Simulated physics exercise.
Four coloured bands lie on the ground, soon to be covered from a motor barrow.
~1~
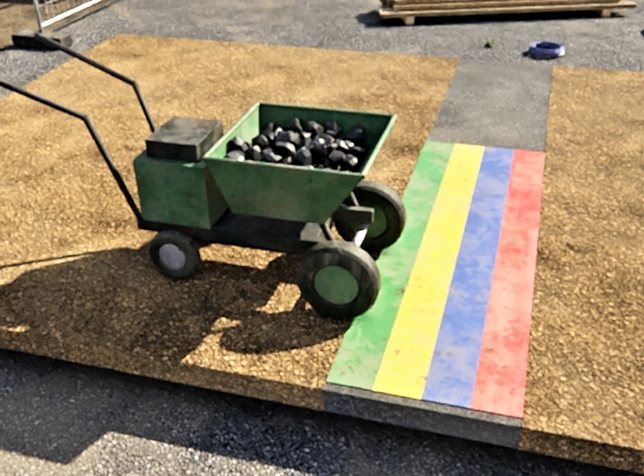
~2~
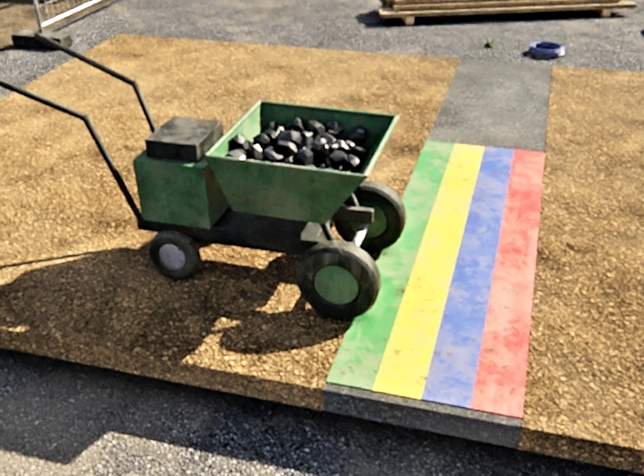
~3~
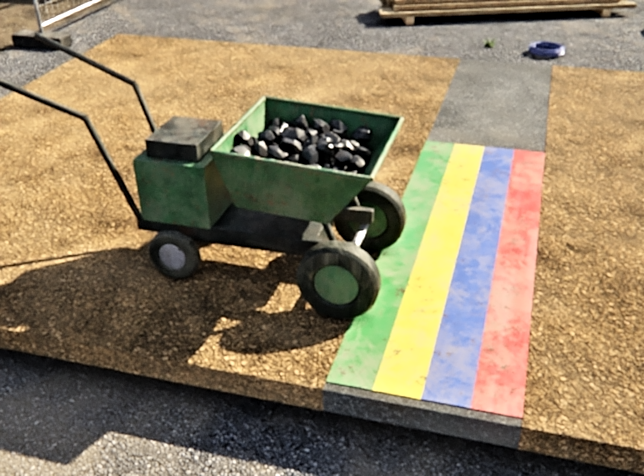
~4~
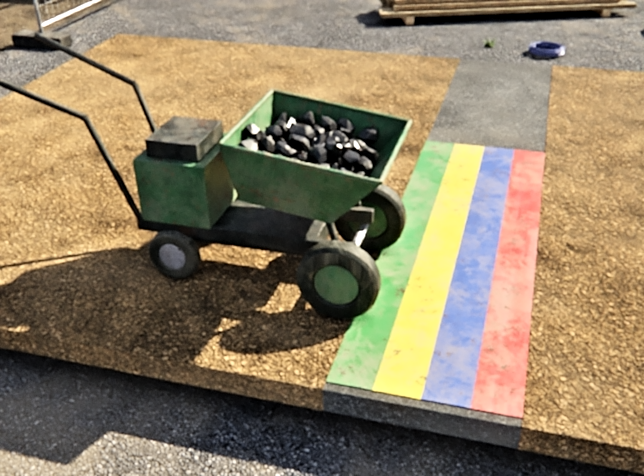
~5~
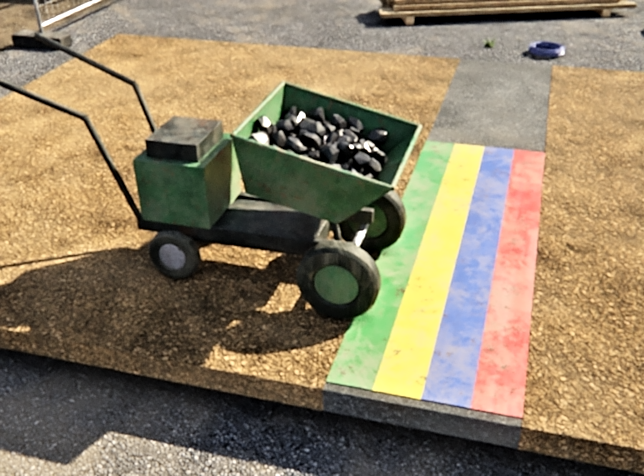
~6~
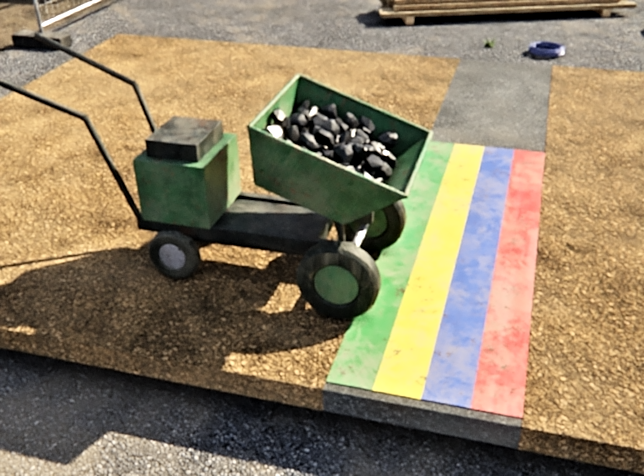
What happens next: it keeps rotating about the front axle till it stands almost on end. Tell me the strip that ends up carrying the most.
Red.
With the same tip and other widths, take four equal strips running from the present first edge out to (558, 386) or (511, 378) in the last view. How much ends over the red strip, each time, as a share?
30 % and 30 %, near enough.
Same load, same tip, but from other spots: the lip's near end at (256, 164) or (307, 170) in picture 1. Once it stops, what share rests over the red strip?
Estimates, in order: 0 % then 20 %.
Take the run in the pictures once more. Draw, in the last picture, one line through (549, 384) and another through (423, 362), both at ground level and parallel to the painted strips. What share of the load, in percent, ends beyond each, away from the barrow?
Around 20 in a hundred for the first, 80 in a hundred for the second.
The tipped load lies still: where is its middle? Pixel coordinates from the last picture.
(518, 296).
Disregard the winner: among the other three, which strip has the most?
Rank two: The blue one.
Soon, skip tipped steeply; all in the skip.
A while on, skip tipped right over; about two thirds in the skip; a small part over the blue strip; about a quarter over the red strip; a stray few off the paint.
Towards the end, skip tipped right over; about a quarter in the skip; a small part over the blue strip; about a third over the red strip; about a quarter off the paint.
Finally, skip tipped right over; about a quarter in the skip; none over the green strip; none over the yellow strip; a small part over the blue strip; about a third over the red strip; about a third off the paint.
